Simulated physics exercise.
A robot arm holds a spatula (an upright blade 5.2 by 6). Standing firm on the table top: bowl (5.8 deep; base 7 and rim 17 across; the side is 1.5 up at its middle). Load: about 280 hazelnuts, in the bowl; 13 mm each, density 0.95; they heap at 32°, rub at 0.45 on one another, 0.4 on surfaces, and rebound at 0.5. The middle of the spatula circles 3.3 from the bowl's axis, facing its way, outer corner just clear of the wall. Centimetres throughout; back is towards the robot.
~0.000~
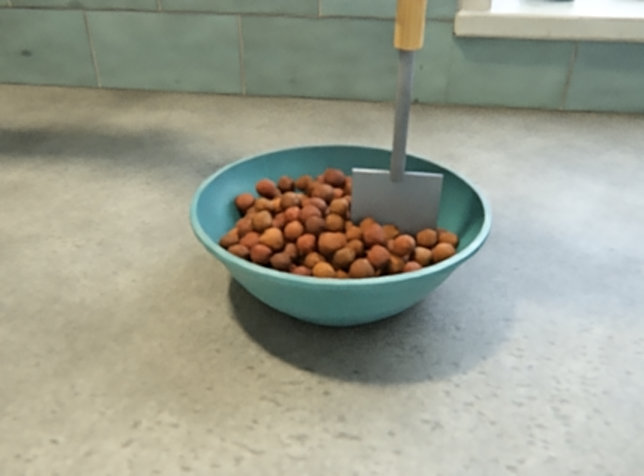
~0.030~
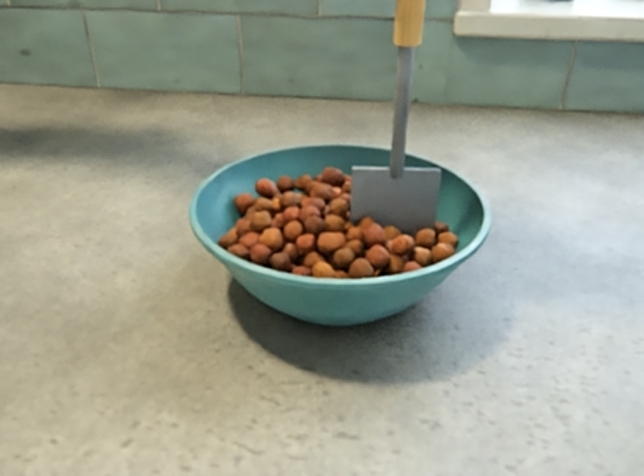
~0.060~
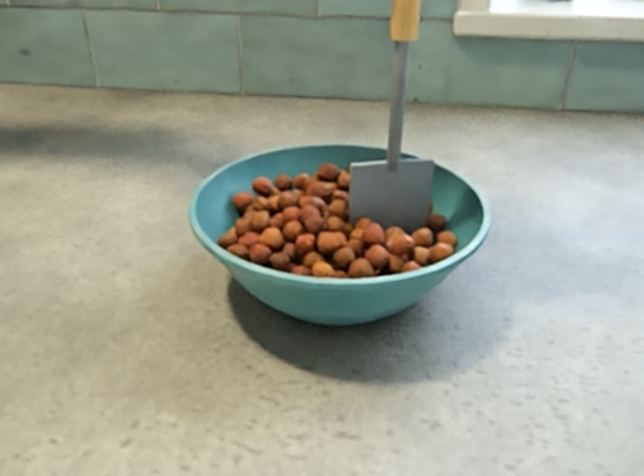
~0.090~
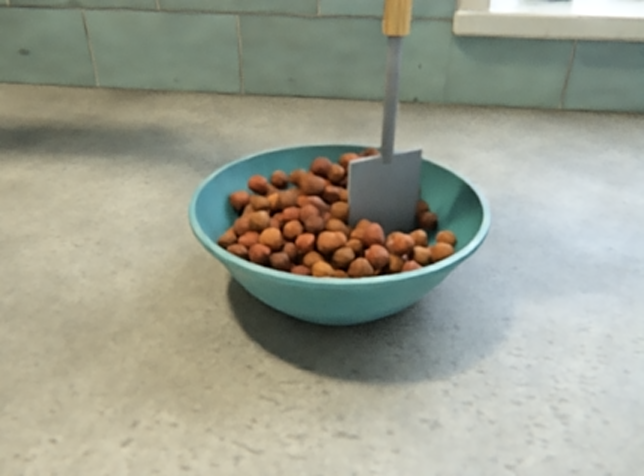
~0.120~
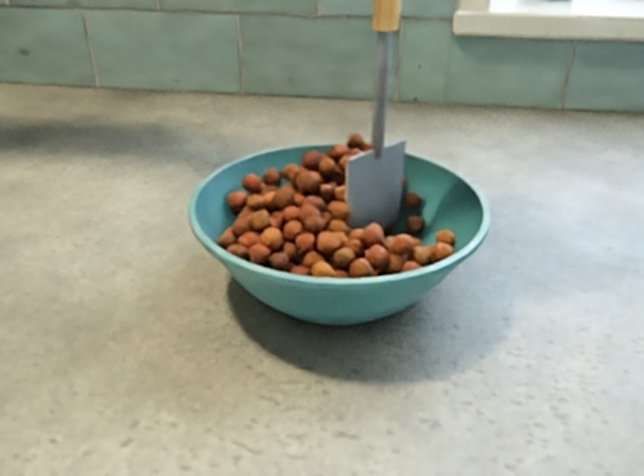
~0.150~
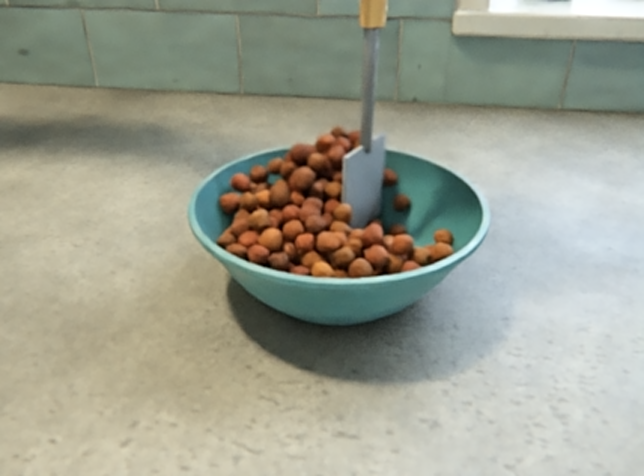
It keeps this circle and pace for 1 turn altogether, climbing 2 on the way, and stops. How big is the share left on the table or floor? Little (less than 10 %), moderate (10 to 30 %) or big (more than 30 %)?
On the table or floor the share is moderate, 10 to 30 %.
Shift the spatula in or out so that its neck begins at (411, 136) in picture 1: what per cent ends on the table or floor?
About 20 per cent.
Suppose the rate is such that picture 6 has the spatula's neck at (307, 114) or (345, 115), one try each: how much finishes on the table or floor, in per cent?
Some 40 and 25 per cent.
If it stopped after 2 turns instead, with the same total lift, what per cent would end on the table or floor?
In that case some 30 per cent.
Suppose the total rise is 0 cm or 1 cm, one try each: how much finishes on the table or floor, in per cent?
Some 25 and 25 per cent.
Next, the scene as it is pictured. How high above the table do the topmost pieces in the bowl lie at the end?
Some 7.0 cm.
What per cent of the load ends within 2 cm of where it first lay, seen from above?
Some 20 per cent.
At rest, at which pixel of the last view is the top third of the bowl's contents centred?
Around (385, 212).
After 0.38 s, 179° round, highest piece 9 above the table; 259 in the bowl, 12 on the table or floor, 8 in flight or on the tool.
After 0.60 s, 293° round, highest piece 8 above the table; 235 in the bowl, 40 on the table or floor, 4 in flight or on the tool.
After 0.91 s, 0° round, highest piece 7 above the table; 225 in the bowl, 54 on the table or floor.
After 1.61 s, 0° round, highest piece 6 above the table; 225 in the bowl, 54 on the table or floor.
At rest, 225 in the bowl, 54 on the table or floor. That is 19 % on the table or floor.
